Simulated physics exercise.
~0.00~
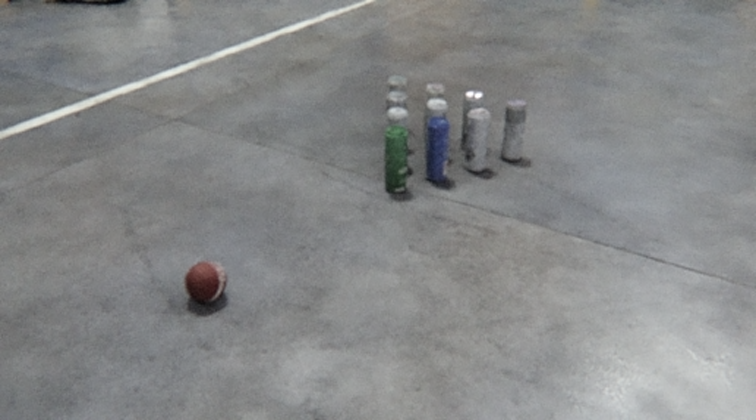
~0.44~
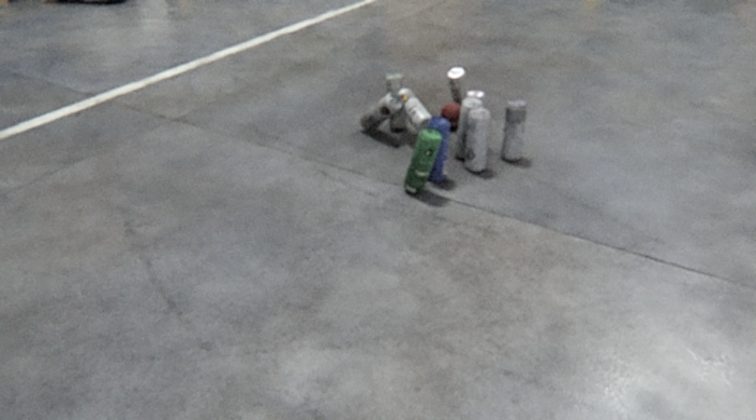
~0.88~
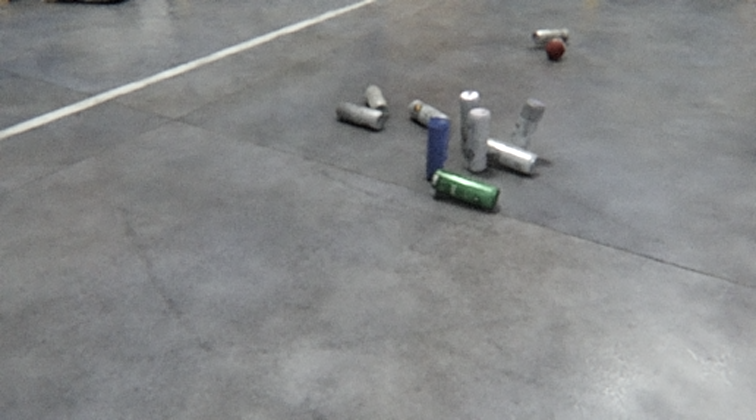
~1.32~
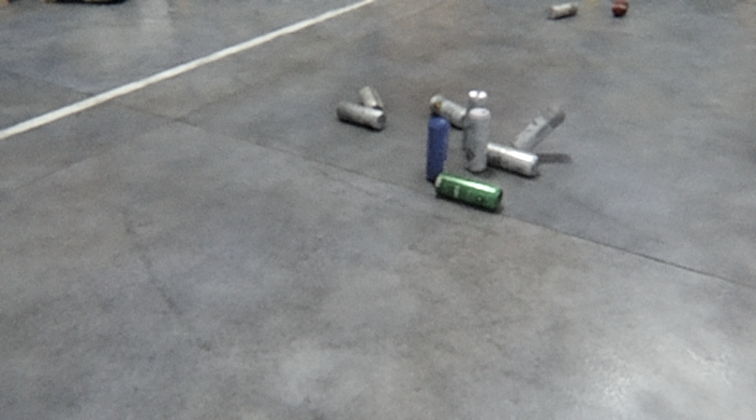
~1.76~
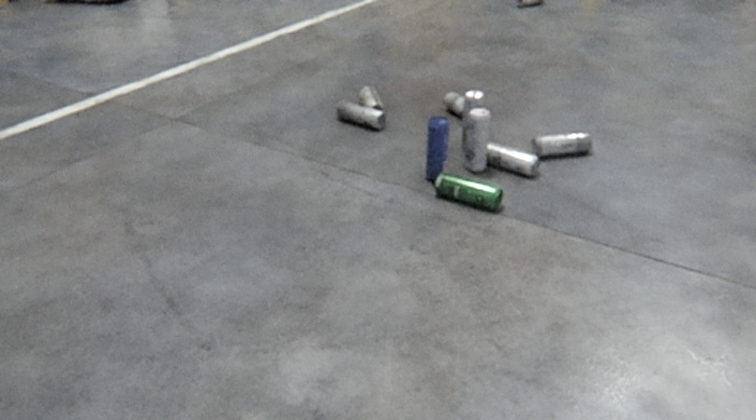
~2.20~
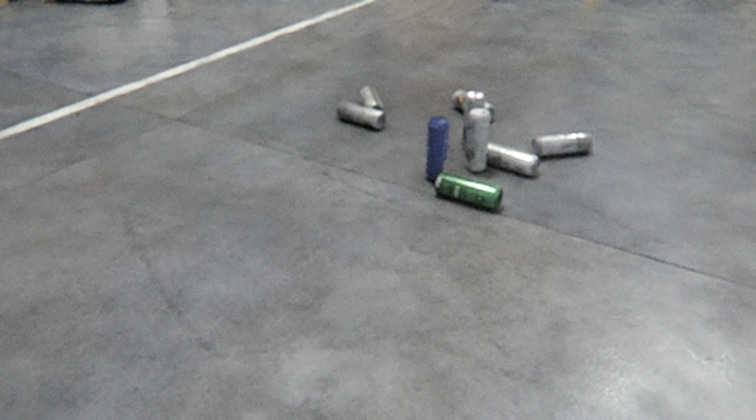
A dark red ball rolls across a grey concrete floor toward a tight cluster of upright tubes, seen from above by a still camera, with a white line crossing the upper left. A green tube and a blue one stand at the front, the rest whitish and grey. The ball ploughs into the group, knocking several over as the green tube leans. It rolls on toward the upper right and out of view behind another toppled tube, while a leaning tube at the right drops flat. Most tubes end scattered on their sides, the green one included, while the blue one still stands beside pale ones.
